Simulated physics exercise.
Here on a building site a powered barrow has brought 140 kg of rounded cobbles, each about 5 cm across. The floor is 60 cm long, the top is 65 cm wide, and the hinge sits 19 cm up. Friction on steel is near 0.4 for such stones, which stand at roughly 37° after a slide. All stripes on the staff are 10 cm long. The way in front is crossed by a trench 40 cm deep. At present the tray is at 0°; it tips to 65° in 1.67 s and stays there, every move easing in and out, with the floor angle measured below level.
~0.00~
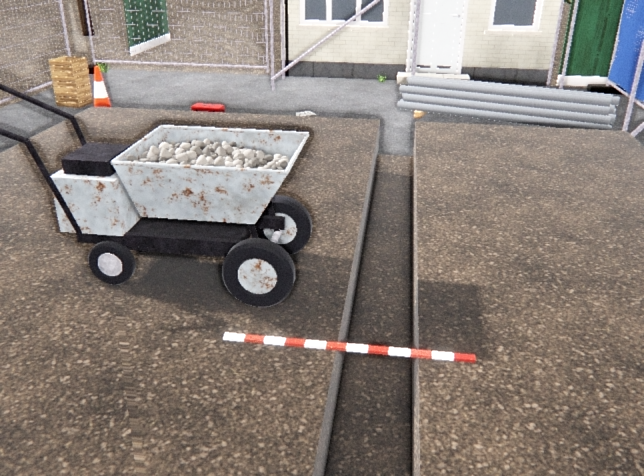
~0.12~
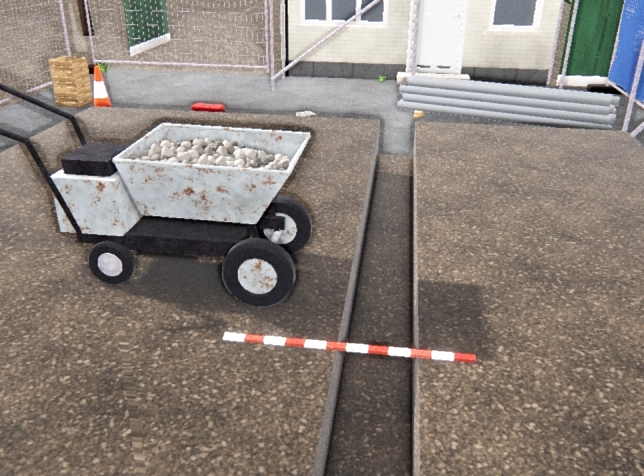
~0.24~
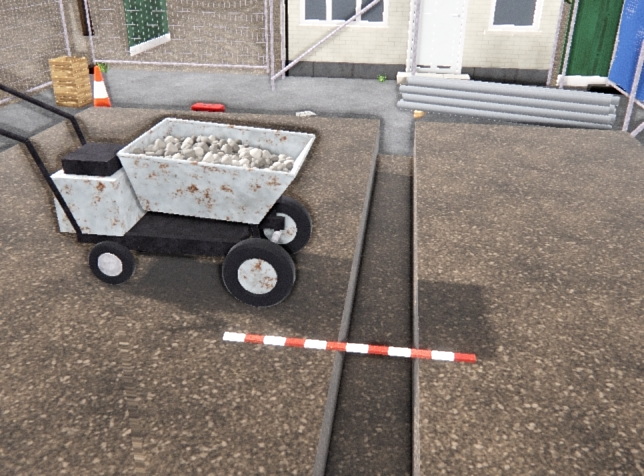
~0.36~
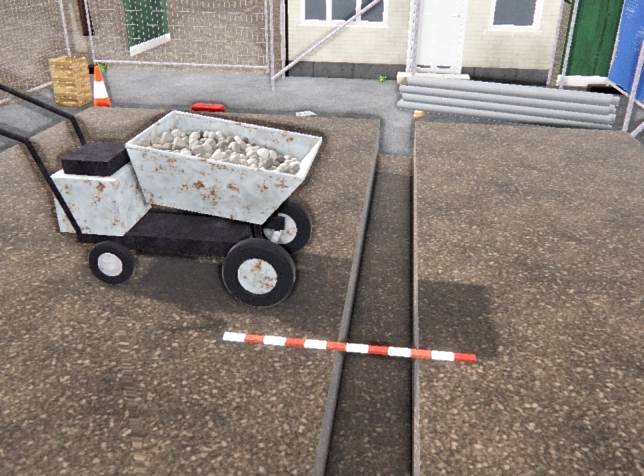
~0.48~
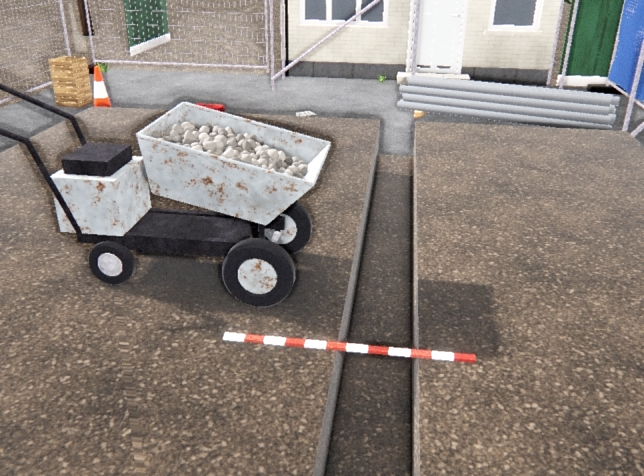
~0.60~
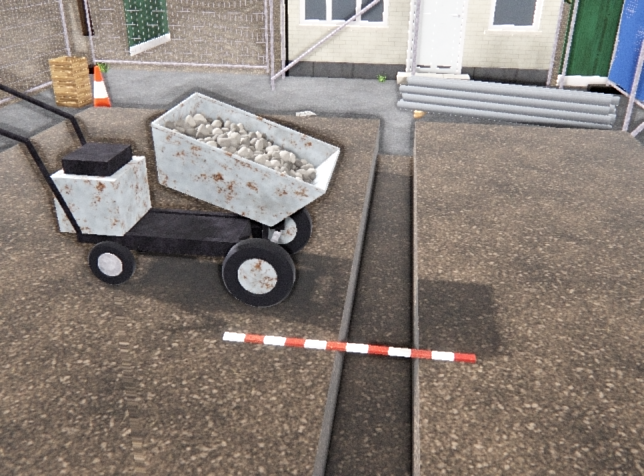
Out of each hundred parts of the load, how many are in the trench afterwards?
About 57 out of 100.
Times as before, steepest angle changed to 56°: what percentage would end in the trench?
In that case some 30 per cent.
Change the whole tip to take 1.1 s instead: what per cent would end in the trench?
50 per cent.
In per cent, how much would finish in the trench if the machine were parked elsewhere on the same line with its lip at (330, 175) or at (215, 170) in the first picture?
Around 20 and then 55 percent.
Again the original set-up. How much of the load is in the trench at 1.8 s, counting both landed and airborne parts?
Some 20 per cent of the load by that point.
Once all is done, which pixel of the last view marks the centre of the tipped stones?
Roughly at pixel (395, 334).
After 1.2 s the floor is at 55°; 100 % in the tray; the foremost stones are at (372, 221).
After 1.8 s the floor is at 65°; 71 % in the tray, 22 % in the trench, 8 % past the trench; the foremost stones are at (467, 280).
After 2.1 s the floor is at 65°; 48 % in the tray, 35 % in the trench, 18 % past the trench; the foremost stones are at (525, 289).
After 4.1 s the floor is at 65°; 24 % in the tray, 57 % in the trench, 19 % past the trench; the foremost stones are at (579, 319).
